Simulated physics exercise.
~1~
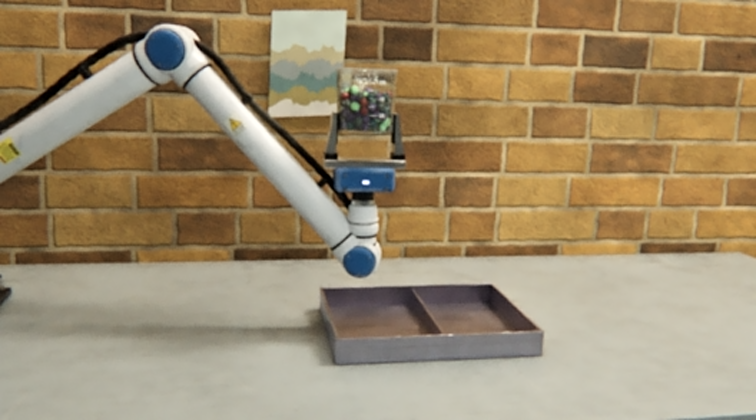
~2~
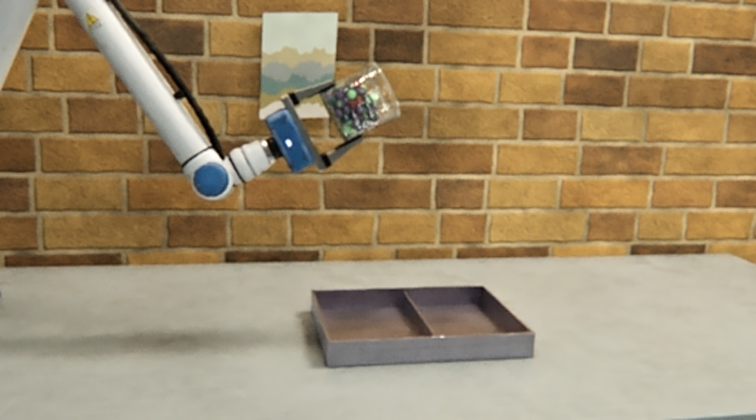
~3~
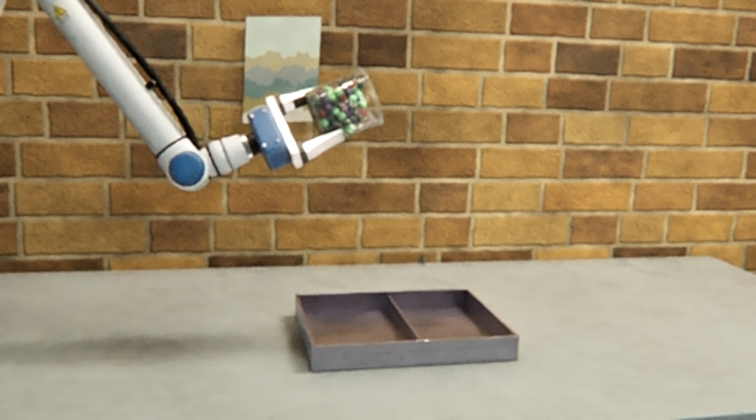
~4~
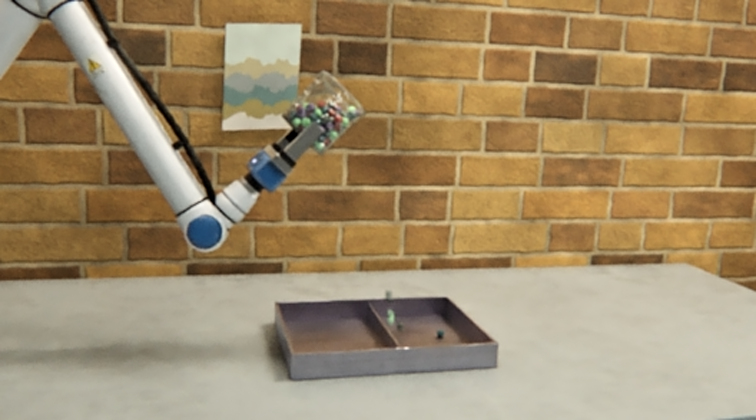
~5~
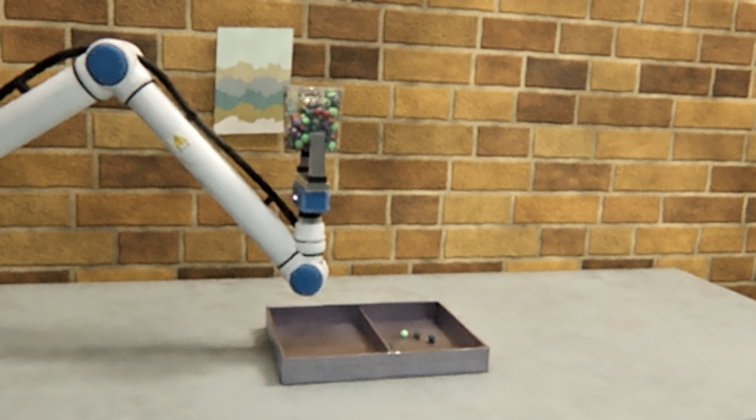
A robot arm tips a clear tumbler of sweets, drops a few into the tray's right part, and rights it.
